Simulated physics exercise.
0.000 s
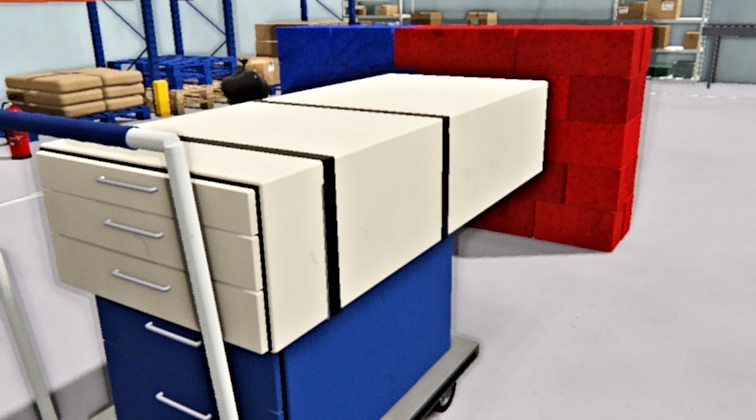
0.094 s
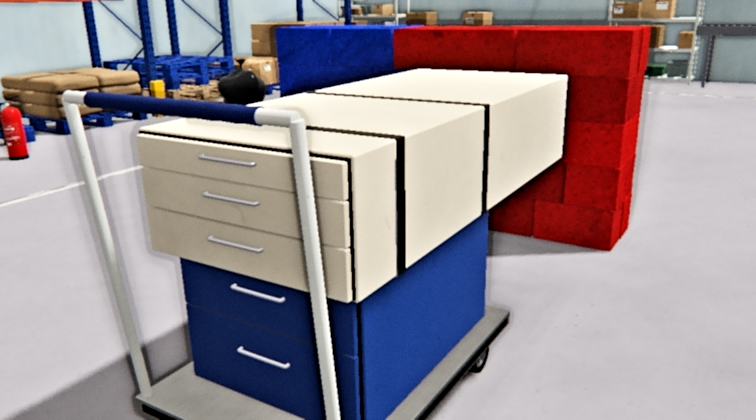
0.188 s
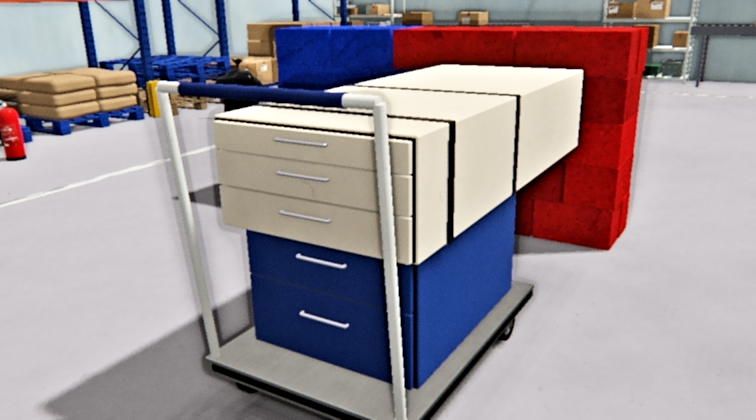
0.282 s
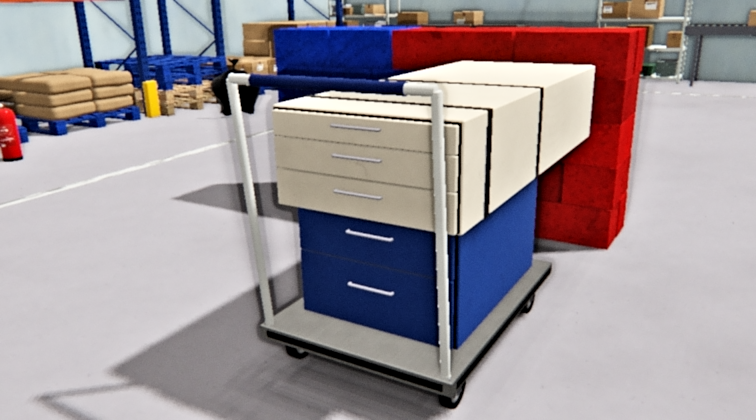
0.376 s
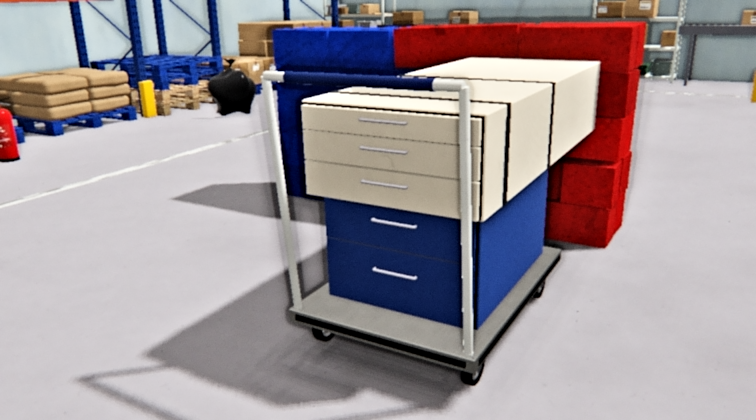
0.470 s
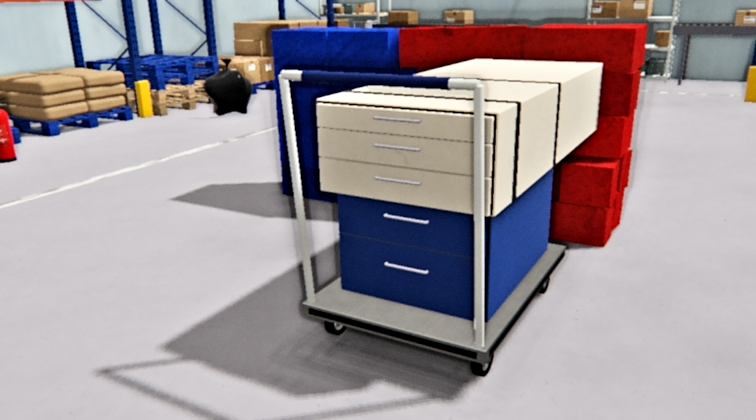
A trolley stacked with cream drawers on top of blue ones rolled away across the warehouse floor with nobody holding it, and its overhanging load pushed into a red and blue block wall, shifting some blocks slightly.
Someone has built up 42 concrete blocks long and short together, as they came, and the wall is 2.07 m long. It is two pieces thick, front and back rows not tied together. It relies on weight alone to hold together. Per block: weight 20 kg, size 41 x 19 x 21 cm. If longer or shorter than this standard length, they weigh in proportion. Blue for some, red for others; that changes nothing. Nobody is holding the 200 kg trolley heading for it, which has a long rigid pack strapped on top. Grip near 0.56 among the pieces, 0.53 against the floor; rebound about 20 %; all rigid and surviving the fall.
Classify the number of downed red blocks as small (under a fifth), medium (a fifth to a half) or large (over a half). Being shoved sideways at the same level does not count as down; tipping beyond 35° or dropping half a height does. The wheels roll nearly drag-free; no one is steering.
It is large.
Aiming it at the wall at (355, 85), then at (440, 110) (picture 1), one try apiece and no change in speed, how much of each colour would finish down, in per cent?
You'd get blue at 50 followed by 20, and red at 10 followed by 20 percent.
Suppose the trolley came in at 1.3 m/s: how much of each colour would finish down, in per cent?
Share down, in per cent: Blue 0, red 0.
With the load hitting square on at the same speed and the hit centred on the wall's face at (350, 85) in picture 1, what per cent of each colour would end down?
Result - blue: 50 %; red: 10 %.
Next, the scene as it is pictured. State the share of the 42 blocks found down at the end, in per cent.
40 %.
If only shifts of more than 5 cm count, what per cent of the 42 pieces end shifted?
It comes to 40 percent.
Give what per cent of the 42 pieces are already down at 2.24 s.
By that time it is 40 percent.
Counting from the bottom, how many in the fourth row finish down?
Row tally: 6.
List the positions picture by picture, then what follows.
In the first frame (each place is the centre of the face we see best; the camera moves round a little), load (541, 112) 79 cm short of the wall; top red block (572, 53); top blue block (361, 47); all as stacked.
Load (561, 103) 56 cm short of the wall; top red block (571, 53), in the second frame.
Load (578, 96) 32 cm short of the wall; top red block (570, 54), in the third frame.
Load (590, 89) 8 cm short of the wall; top red block (569, 55), in the fourth frame.
Load (596, 84) 50 mm into the wall's line; top red block (572, 49) moved 6 cm; steepest lean 4°, the block at (636, 91); 16 have shifted, in the fifth frame.
Load (598, 85) 10 cm into the wall's line; top red block (577, 50) moved 14 cm; top blue block (357, 50); 17 have shifted, in the sixth frame.
By 0.62 s, load 17 cm past the wall's line, still rolling; none of the 22 red blocks down (0 of 42 in all colours); top red block moved 24 cm.
By 0.88 s, load 26 cm past the wall's line, still rolling; 10 of the 22 red blocks down (10 of 42 in all colours); top red block tilted 17°.
By 1.22 s, load 33 cm past the wall's line, still rolling; 15 of the 22 red blocks down (15 of 42 in all colours); top red block tilted 24°, 34 cm lower.
By 2.24 s, load 33 cm past the wall's line, still rolling; 17 of the 22 red blocks down (17 of 42 in all colours); top red block tilted 32°, 72 cm lower.
When it is over (4.4 s), load 33 cm past the wall's line, stopped; 17 of the 22 red blocks down (17 of 42 in all colours); top red block 85 cm lower; top blue block unmoved. That is 77 per cent. In pixels of the last frame, middles, top red block near (651, 204), top blue block near (366, 49).
